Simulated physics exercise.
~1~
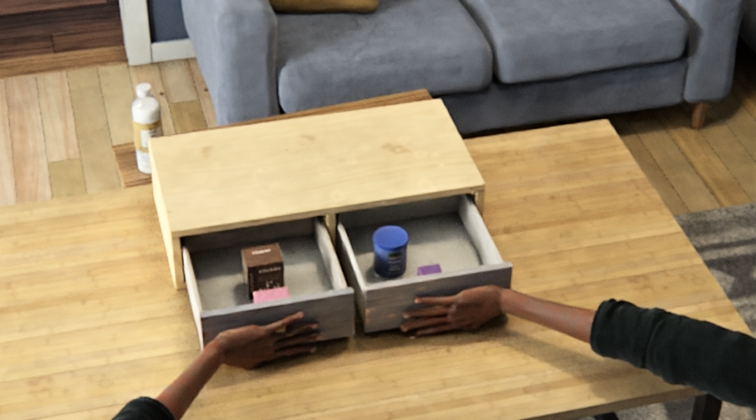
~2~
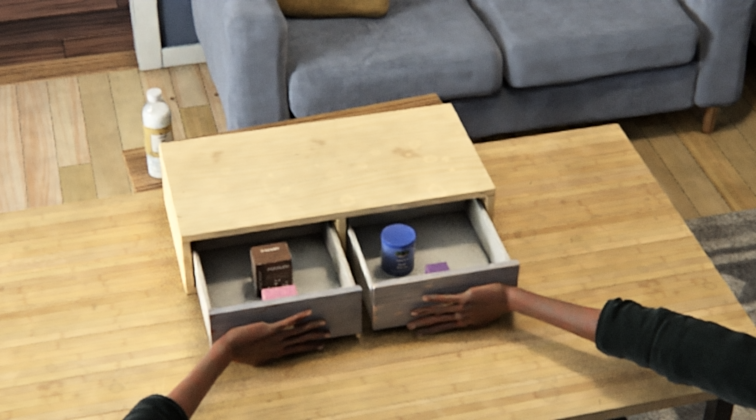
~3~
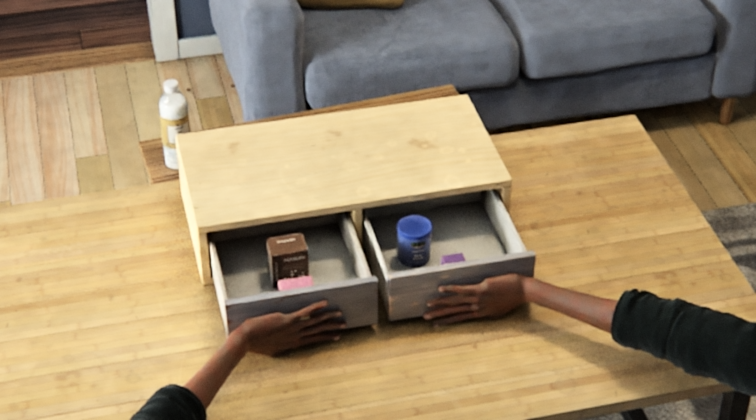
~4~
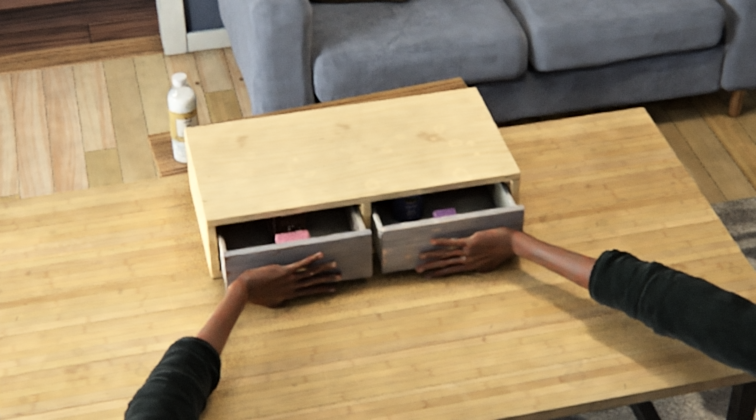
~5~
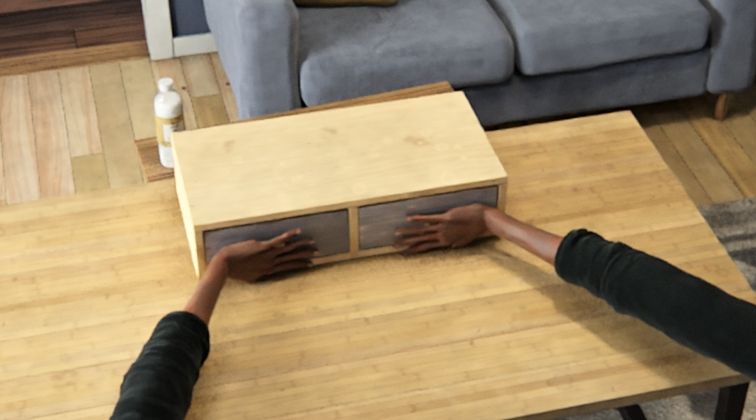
We see a low wooden cabinet on a table with two open drawers, one holding a brown carton and a pink block, the other a blue container and a purple block. Two hands push both drawers steadily inward until they are fully closed, hiding the contents.
